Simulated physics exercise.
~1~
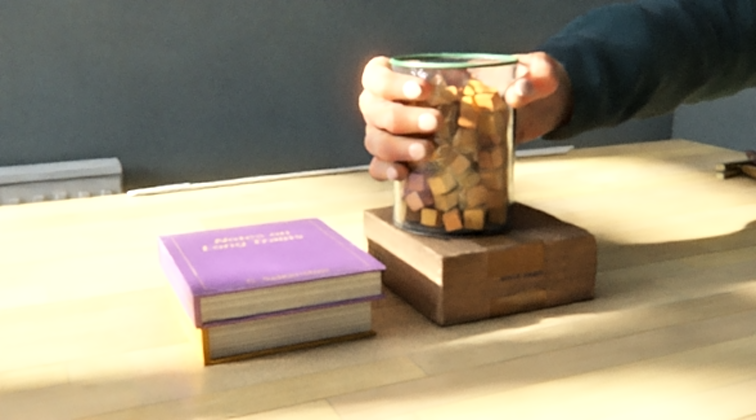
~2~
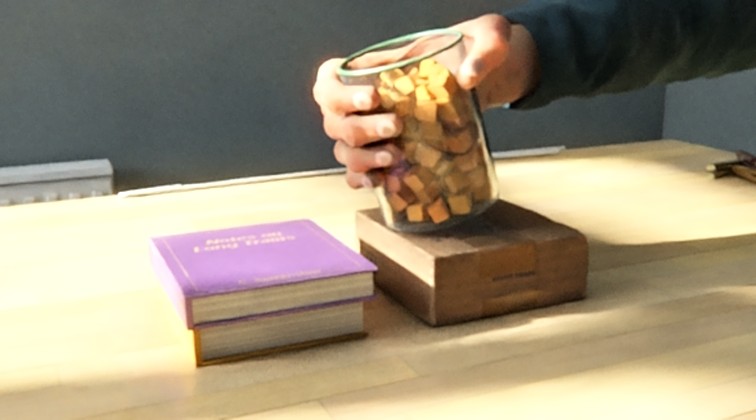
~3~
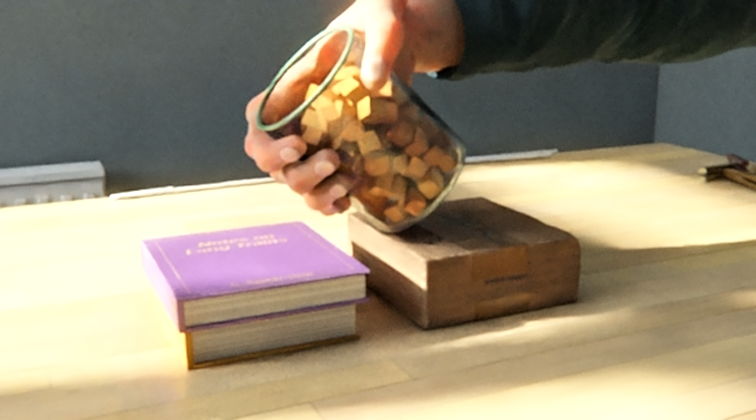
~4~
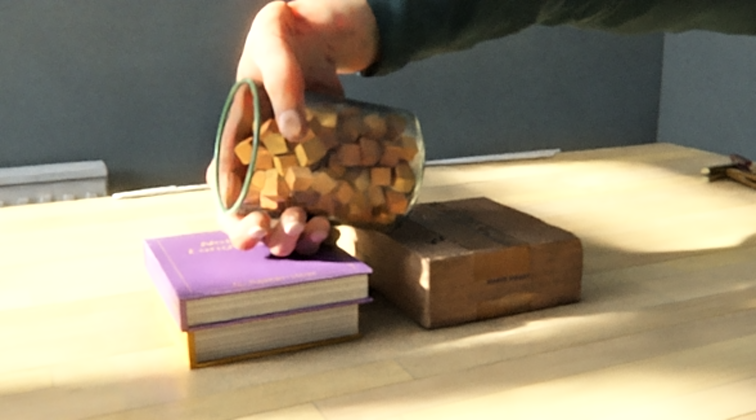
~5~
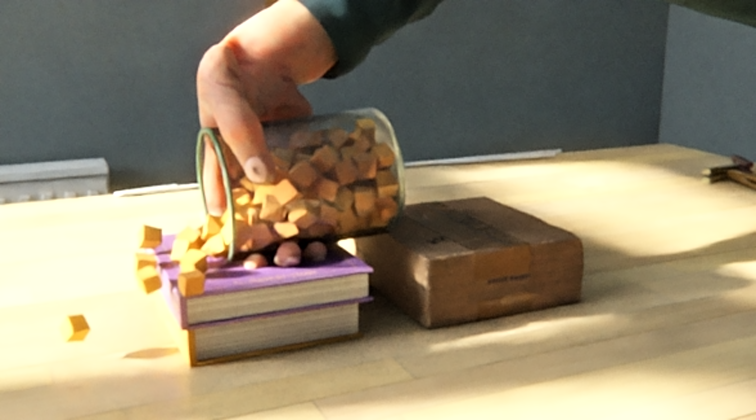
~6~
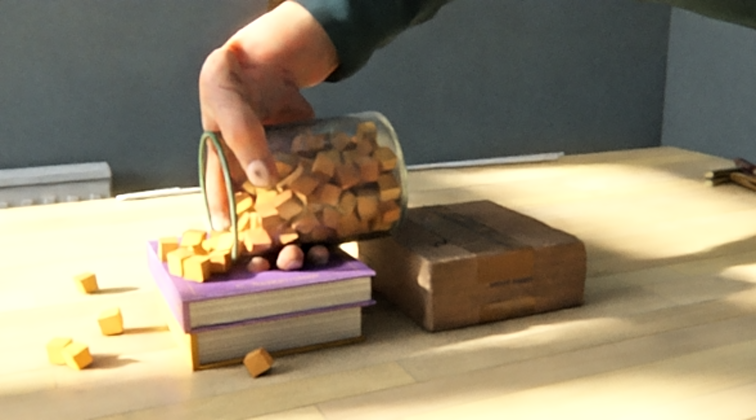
On a pale wooden table against a dark grey wall, seen from slightly above by a gently swaying camera, two stacked books with a purple cover on top sit left of a brown box. A hand in a dark sleeve holds a clear glass full of orange-brown cubes, like croutons, upright above the box. The hand lifts the glass and tips it leftward, with everything still inside. It turns the glass onto its side and lowers it onto the books. Some cubes tumble from the mouth onto the purple cover and table, then settle, while most stay inside the held glass.
